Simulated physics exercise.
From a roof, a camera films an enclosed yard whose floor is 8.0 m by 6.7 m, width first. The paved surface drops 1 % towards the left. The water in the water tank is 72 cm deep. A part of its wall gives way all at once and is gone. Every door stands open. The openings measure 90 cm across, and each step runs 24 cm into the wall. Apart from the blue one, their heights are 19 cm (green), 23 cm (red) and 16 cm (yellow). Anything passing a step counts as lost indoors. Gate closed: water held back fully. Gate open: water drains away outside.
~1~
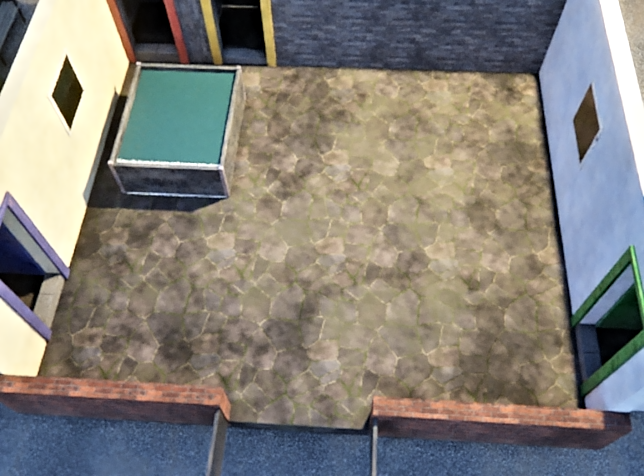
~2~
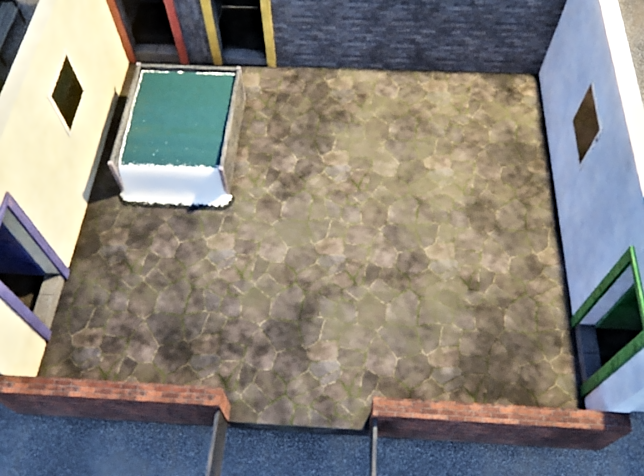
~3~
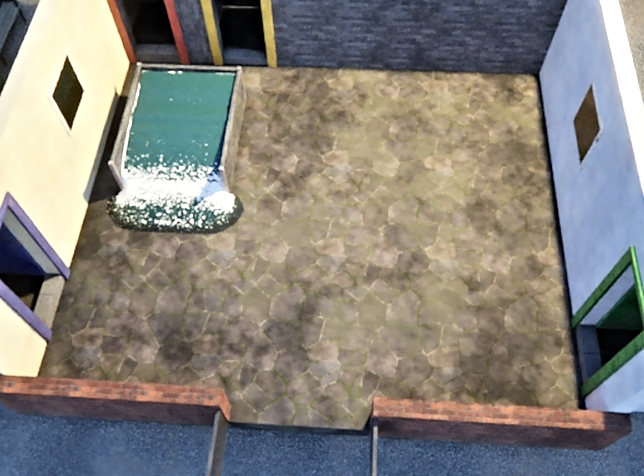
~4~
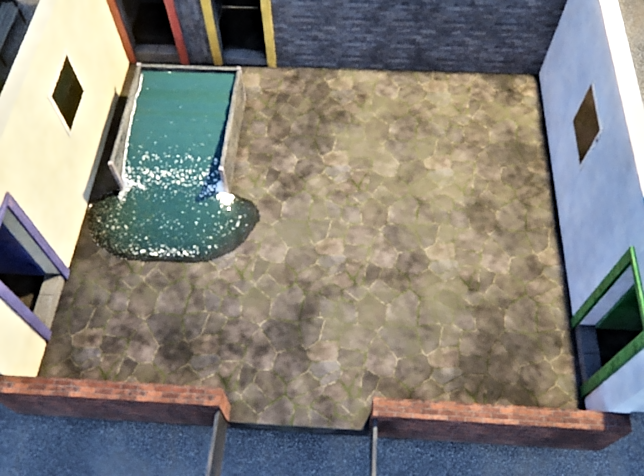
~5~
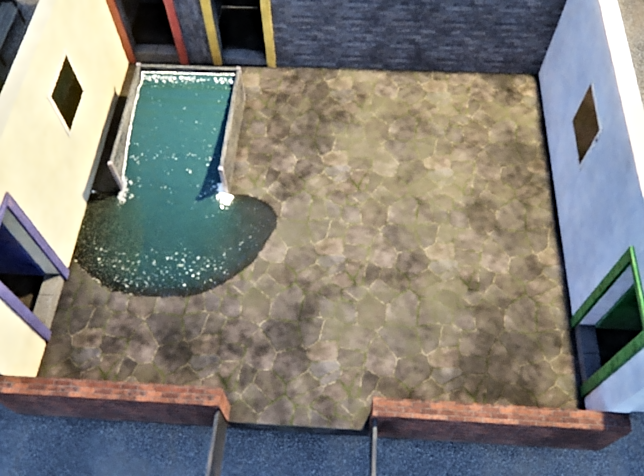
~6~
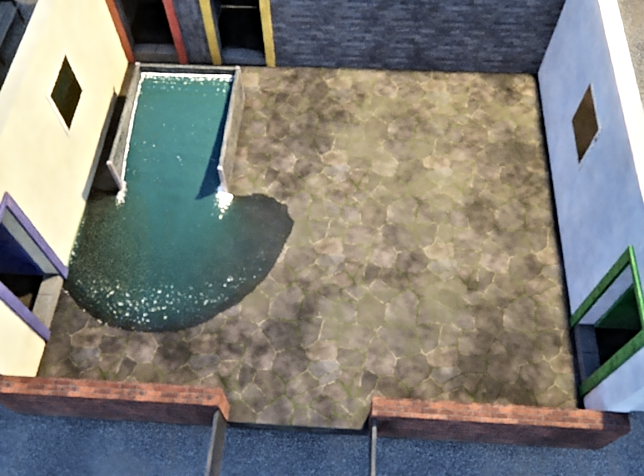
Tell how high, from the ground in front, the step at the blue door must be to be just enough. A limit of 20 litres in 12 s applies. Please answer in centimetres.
It must be about 20 cm high.
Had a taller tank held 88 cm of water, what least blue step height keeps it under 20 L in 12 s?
Then a height close to 25 cm.
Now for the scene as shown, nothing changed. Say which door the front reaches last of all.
It's the yellow door.
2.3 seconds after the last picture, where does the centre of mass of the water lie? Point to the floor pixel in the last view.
Approximately (165, 280).
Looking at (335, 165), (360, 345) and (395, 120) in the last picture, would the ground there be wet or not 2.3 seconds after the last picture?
In the order asked: Untouched, soaked, untouched.
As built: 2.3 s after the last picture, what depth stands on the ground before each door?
Centimetres: Green = 0, blue = 25, red = 0, yellow = 0.
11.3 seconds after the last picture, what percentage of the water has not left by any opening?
Roughly 80 in a hundred.
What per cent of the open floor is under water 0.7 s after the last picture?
Wet: Close to 25 %.
Then, 0.7 s after the last picture water covers 25 % of the floor, deepest (44 cm) near (43, 393); 15 cm at the blue door, 0 litres in over its 20 cm step.
Then, 2.3 s after the last picture water covers 35 % of the floor, deepest (33 cm) near (31, 393); 25 cm at the blue door, 3 litres in over its 20 cm step.
Then, 11.3 s after the last picture water covers 95 % of the floor, deepest (8 cm) near (310, 67); 6 cm at the blue door, 20 litres in over its 20 cm step.
At the blue door as built, the water peaked near 27 cm, 2.7 s after the last picture.
Run again over the same 12 s with other heights there, 29 litres in over 18 cm, 6 litres over 24.5 cm. The limit of 20 litres is kept from about 20 cm up.
